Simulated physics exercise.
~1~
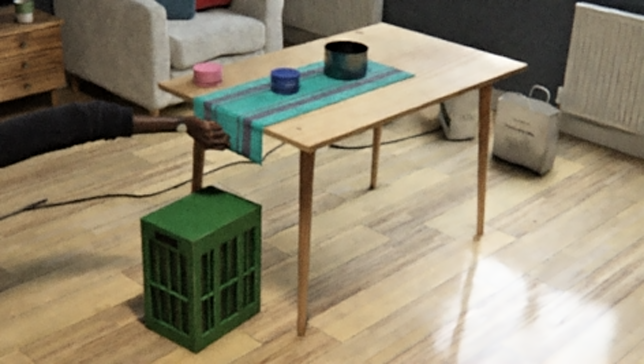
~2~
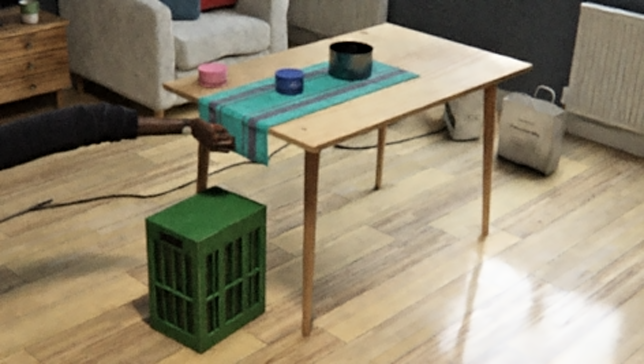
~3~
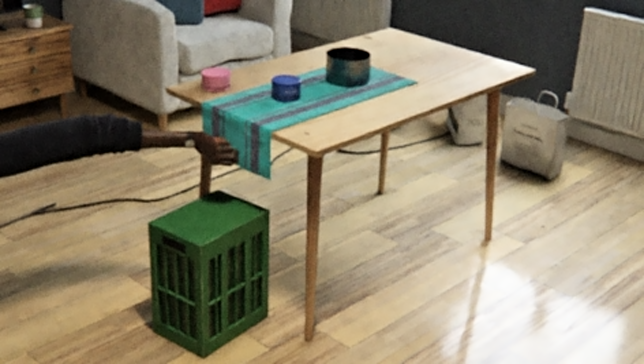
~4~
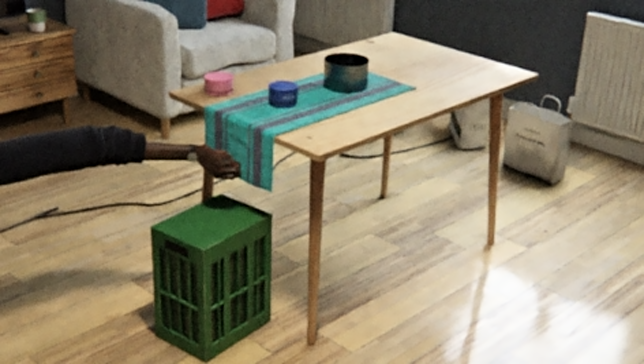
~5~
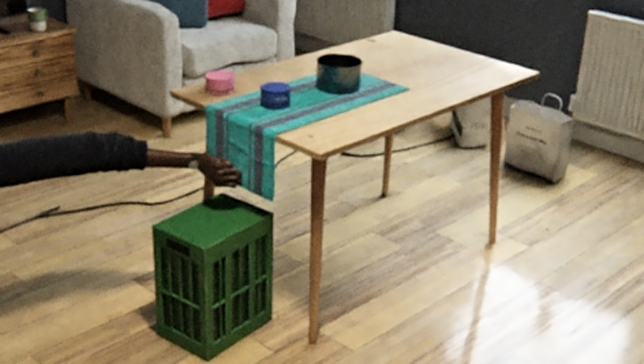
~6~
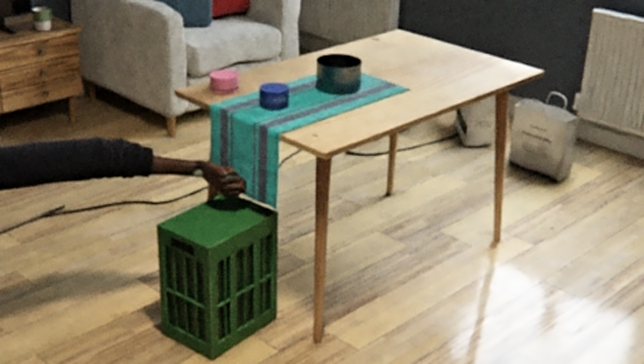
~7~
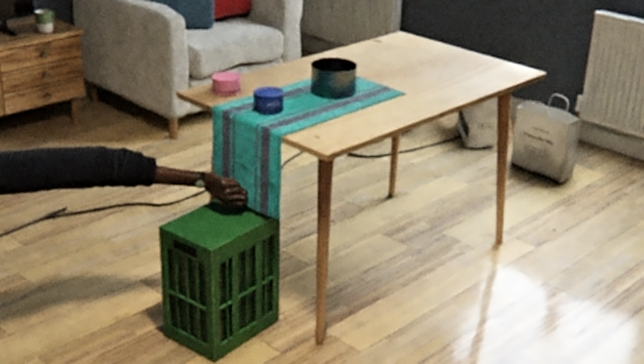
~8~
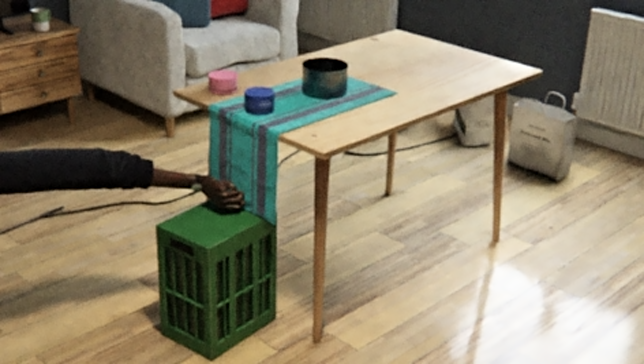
A hand draws a turquoise runner down to a green crate, carrying the blue tub and pot along.
